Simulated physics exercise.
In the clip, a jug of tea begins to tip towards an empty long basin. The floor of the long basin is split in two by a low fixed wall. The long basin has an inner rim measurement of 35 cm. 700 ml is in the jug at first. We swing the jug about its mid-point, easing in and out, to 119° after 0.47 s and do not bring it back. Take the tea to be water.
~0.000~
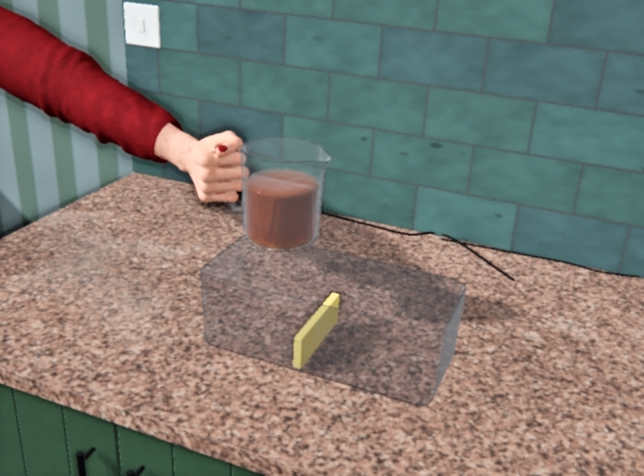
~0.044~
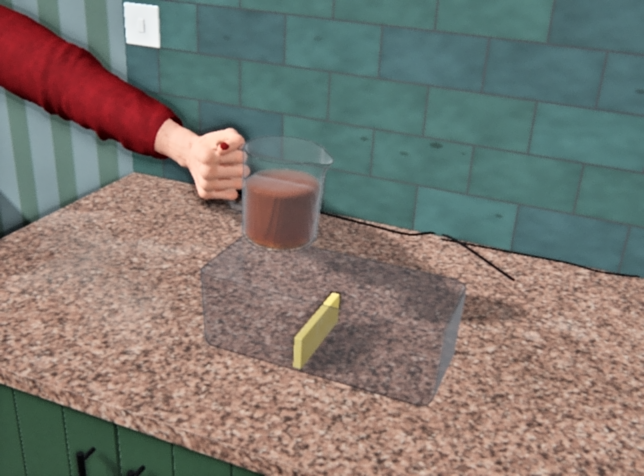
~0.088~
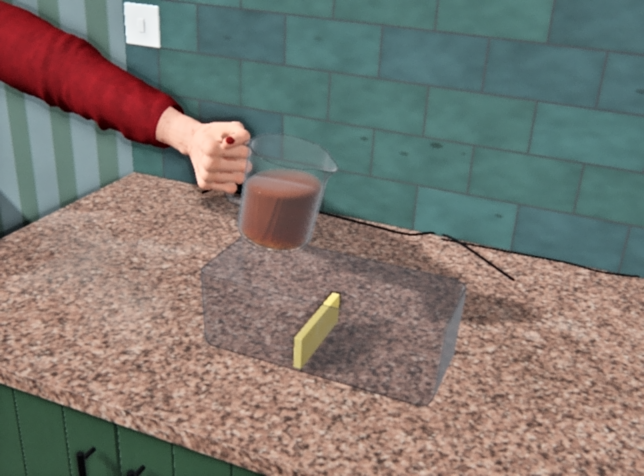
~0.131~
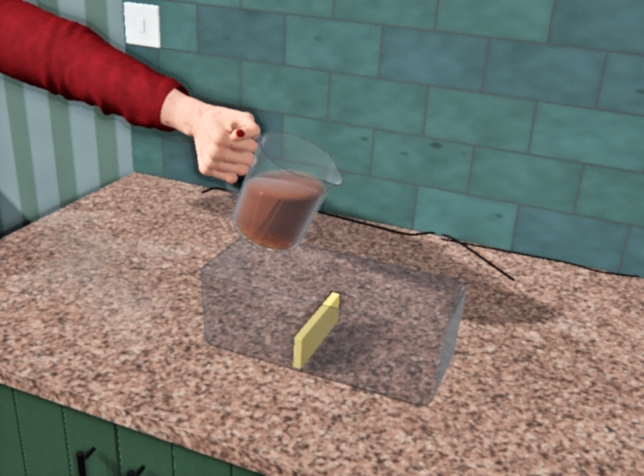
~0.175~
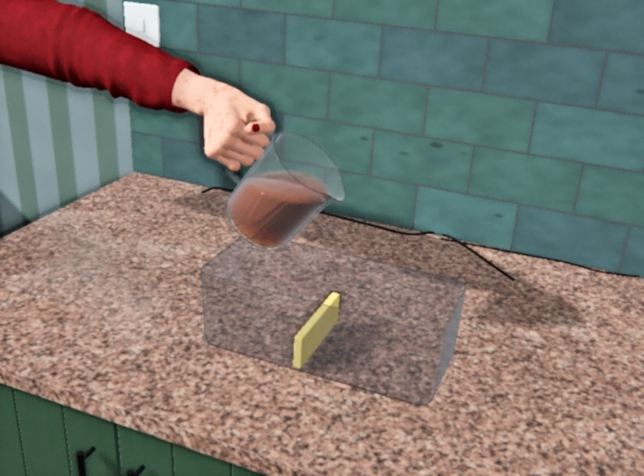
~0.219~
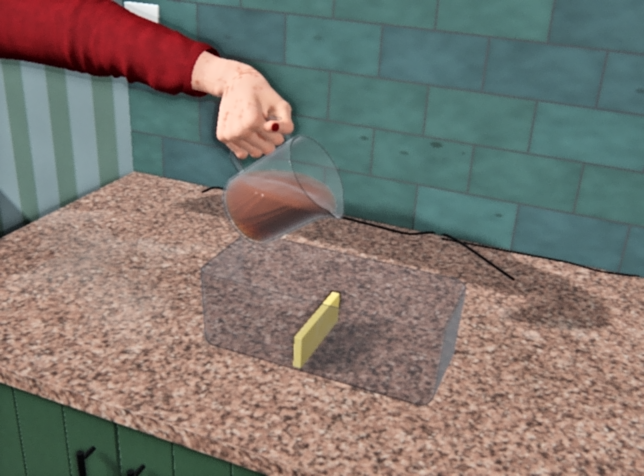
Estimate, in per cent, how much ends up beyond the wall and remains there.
Roughly 94 % ends up beyond the wall.
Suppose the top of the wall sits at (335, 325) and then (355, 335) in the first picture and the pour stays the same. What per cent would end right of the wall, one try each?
65 % and 30 %.
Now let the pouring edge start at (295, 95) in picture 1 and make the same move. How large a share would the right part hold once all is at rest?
60 %.
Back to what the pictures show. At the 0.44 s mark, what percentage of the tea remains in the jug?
Around 46 percent.
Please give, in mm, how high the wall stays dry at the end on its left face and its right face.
About 50 mm left, about 26 mm right.
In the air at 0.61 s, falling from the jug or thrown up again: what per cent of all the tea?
Something like 8 per cent is in the air then.
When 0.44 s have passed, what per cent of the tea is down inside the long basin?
Close to 34 in a hundred.
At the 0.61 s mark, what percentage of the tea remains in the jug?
Roughly 7 per cent.
Then, 0.44 s in, the tilt is 118° and 46 per cent is still to pour, 1 is left of the wall and 34 right of it.
Then, 0.61 s in, the tilt is 119° and 7 per cent is still to pour, 2 is left of the wall and 83 right of it.
Then, 0.78 s in, the tilt is 119° and 0 per cent is still to pour, 3 is left of the wall and 92 right of it.
Then, 0.97 s in, the tilt is 119° and 0 per cent is still to pour, 4 is left of the wall and 94 right of it.
Finally, 4 per cent lies left of the wall, 94 right of it and 3 outside.
